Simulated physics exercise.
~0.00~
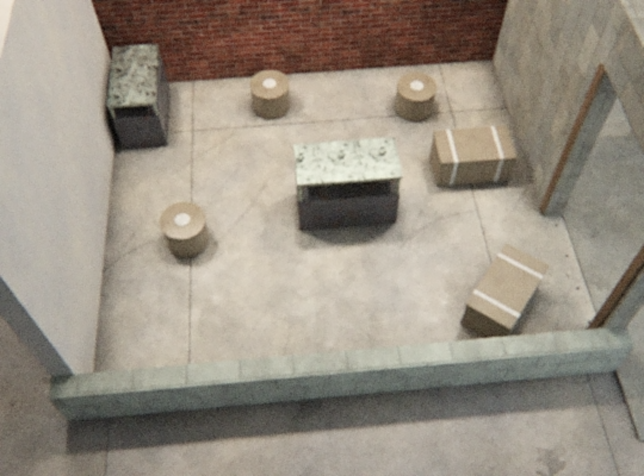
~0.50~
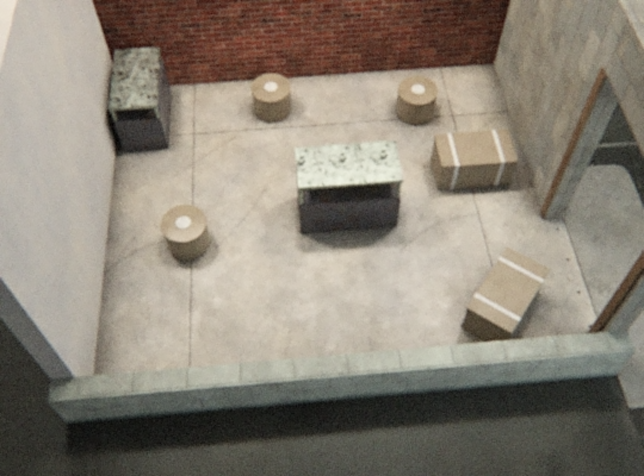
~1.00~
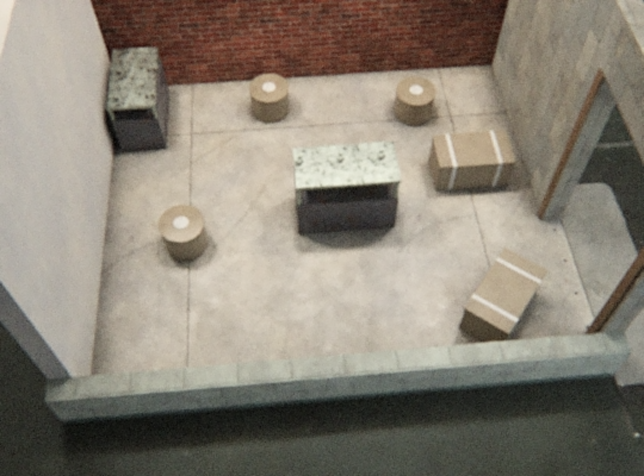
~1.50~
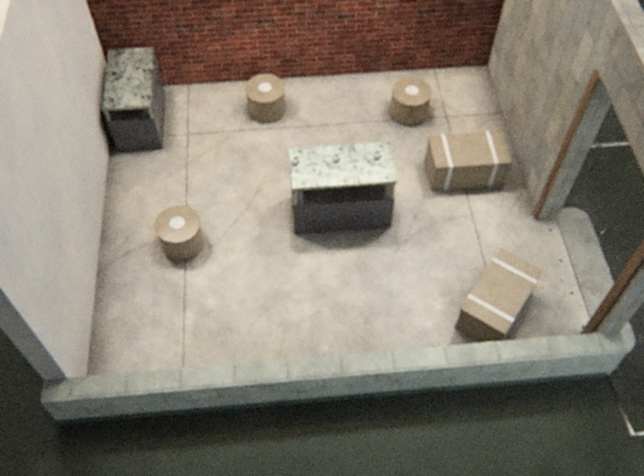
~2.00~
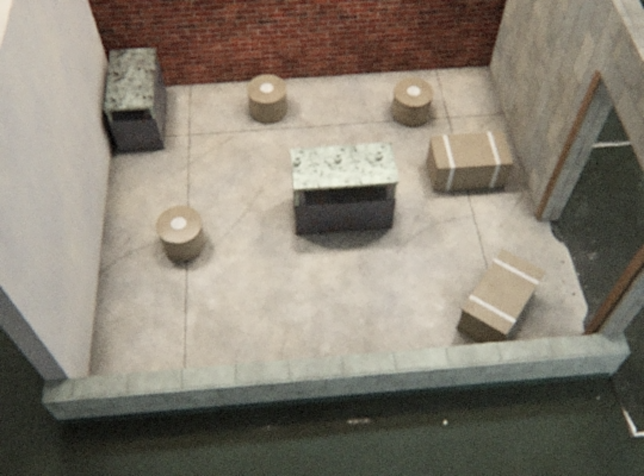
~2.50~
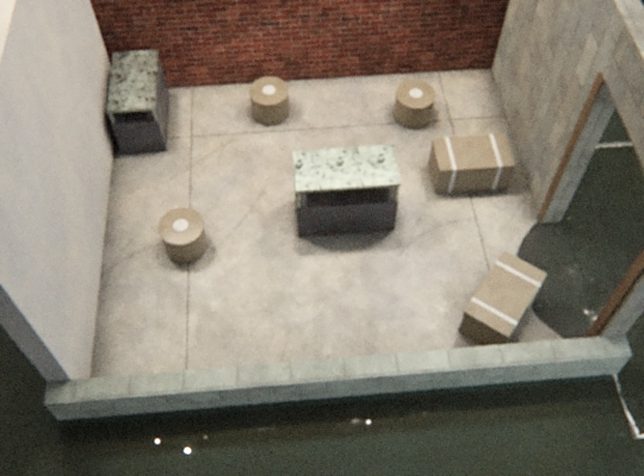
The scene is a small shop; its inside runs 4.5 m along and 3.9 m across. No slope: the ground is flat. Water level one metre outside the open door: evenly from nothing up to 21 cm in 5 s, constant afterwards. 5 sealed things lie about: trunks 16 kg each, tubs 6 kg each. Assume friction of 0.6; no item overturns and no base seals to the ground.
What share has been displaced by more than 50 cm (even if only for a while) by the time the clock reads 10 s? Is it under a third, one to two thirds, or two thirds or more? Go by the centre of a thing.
The moved portion lies in the middle band, a third to two thirds.
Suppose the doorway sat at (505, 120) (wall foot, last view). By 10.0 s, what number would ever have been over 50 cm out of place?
So the tally would be 3.
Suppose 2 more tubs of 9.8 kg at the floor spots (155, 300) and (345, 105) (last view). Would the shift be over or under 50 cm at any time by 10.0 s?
Above the limit, then inside the limit.
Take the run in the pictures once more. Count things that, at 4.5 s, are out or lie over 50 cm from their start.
Tally at that time: 1.
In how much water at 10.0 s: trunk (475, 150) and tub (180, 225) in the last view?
First roughly 3 cm, second roughly 5 cm.
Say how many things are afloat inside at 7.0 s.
Then: 1.
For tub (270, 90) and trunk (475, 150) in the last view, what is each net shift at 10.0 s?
Respectively 10 and 0 cm.
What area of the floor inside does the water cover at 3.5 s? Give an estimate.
Roughly 1.5 m2.
After 3.5 s 0 of 5 are over 50 cm from their spots; 0 afloat.
After 4.5 s 1 of 5 are over 50 cm from their spots; 0 afloat.
After 7.0 s 1 of 5 are over 50 cm from their spots; 1 afloat.
After 10.0 s 2 of 5 are over 50 cm from their spots, and 2 have been at some point; 3 afloat.
